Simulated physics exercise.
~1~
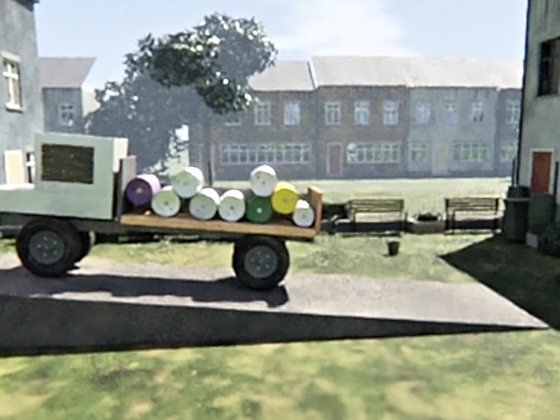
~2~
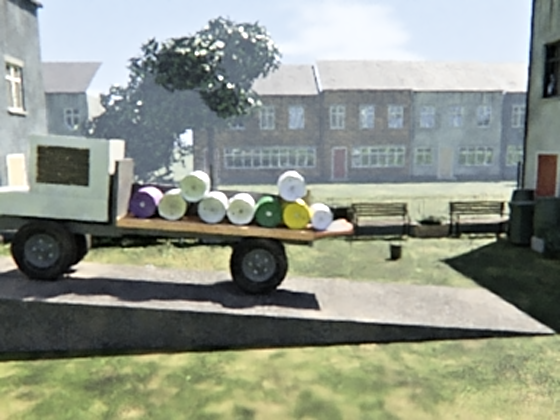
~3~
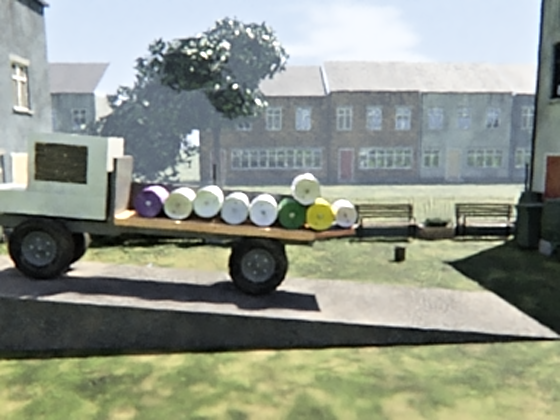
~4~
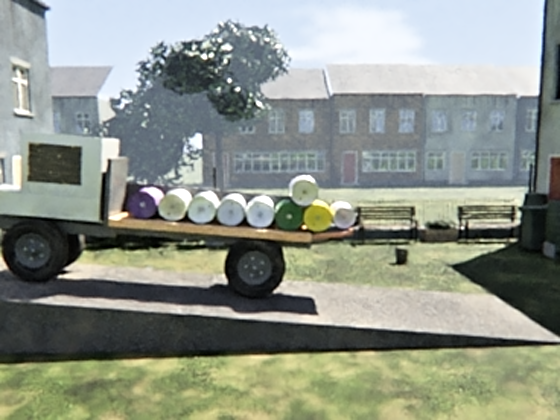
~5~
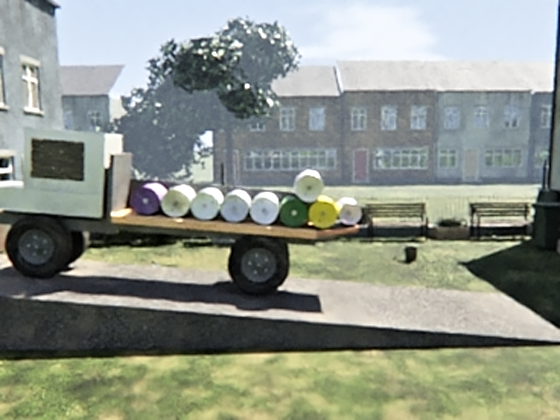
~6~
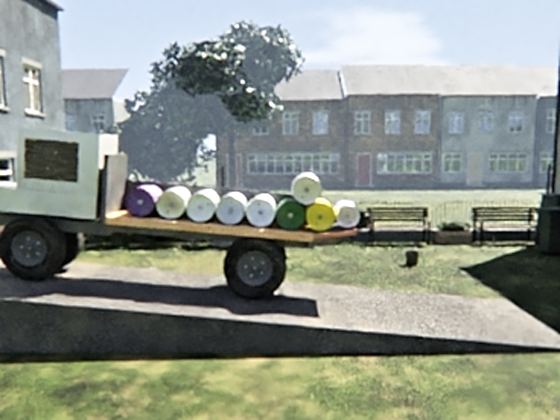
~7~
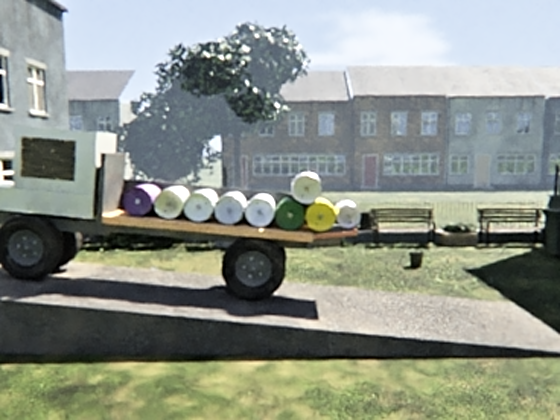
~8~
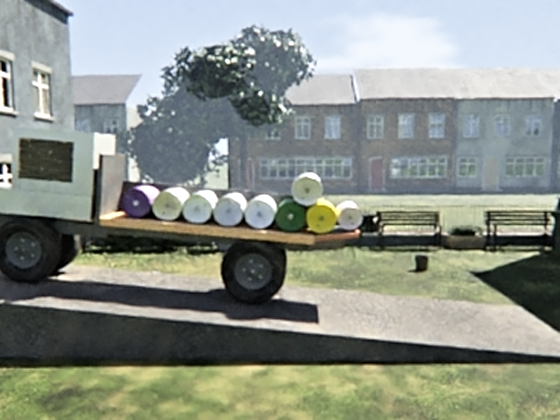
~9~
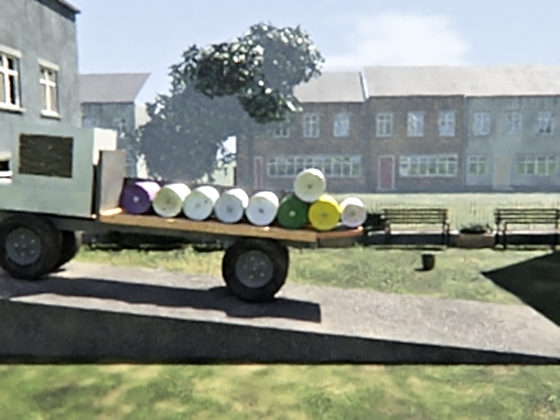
A pale flatbed pick-up stands nose-up on a ramp, seen from the side, loaded with nine kegs shown end-on, most of them white, with purple at the left and green and yellow toward the right. Behind it are a leafy tree, benches on a lawn and a row of houses. The tailgate at the right swings down, and the stacked kegs roll right and spread out along the bed. The yellow one rolls onto the lowered gate and stops there. The load settles in a row with one white keg on top, and none falls off.
